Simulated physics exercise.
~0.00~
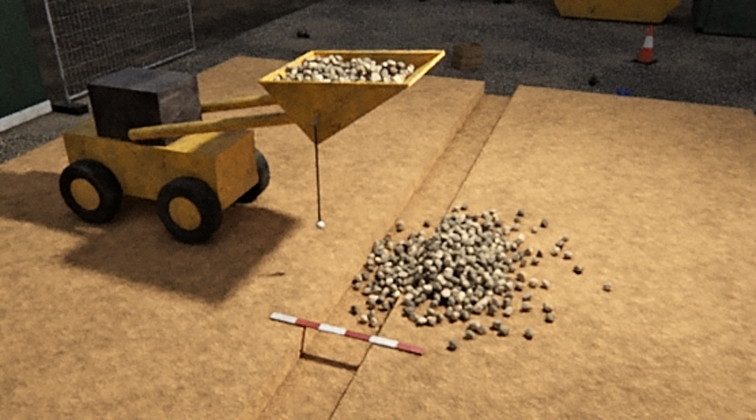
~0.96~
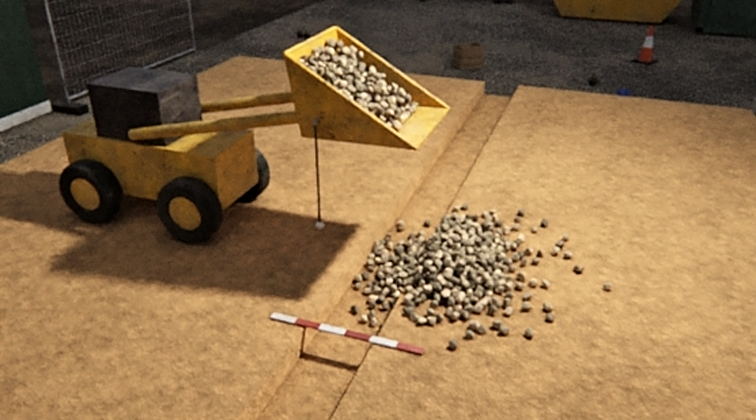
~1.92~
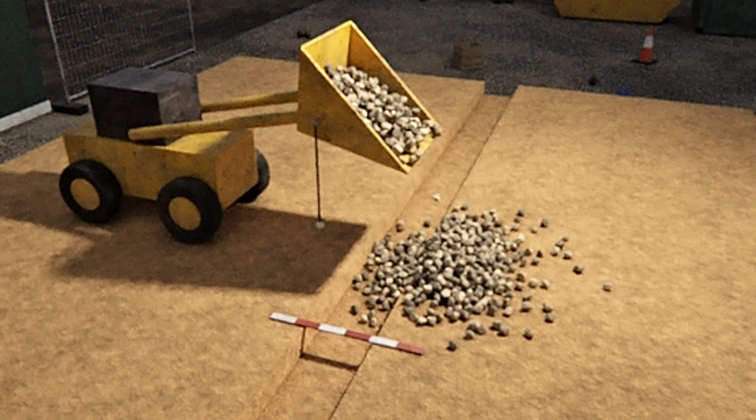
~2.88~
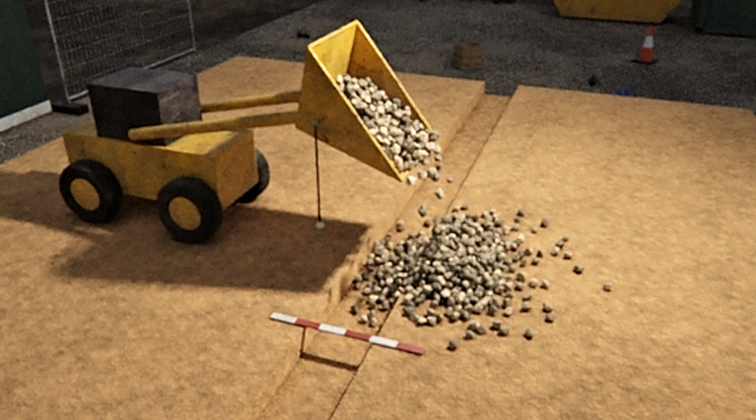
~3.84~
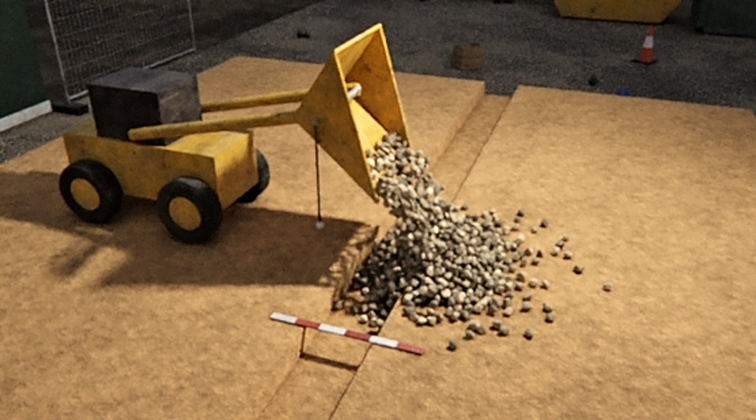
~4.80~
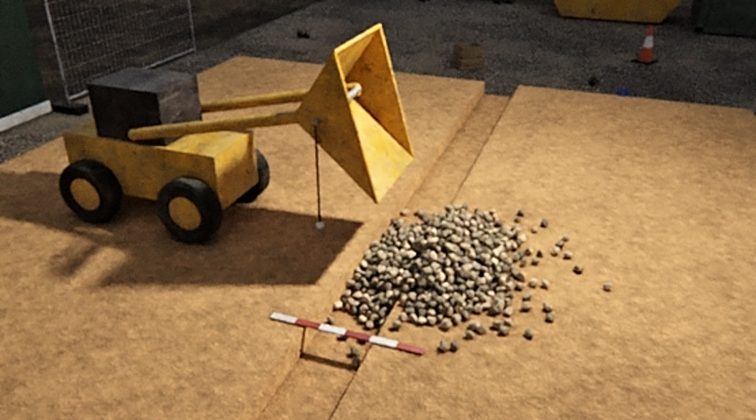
A yellow loader's raised bucket, full of pale and grey stones, tips forward in stages until they pour onto the near side of an existing pile beside a striped staff, leaving the bucket empty and a larger heap lying across the trench.
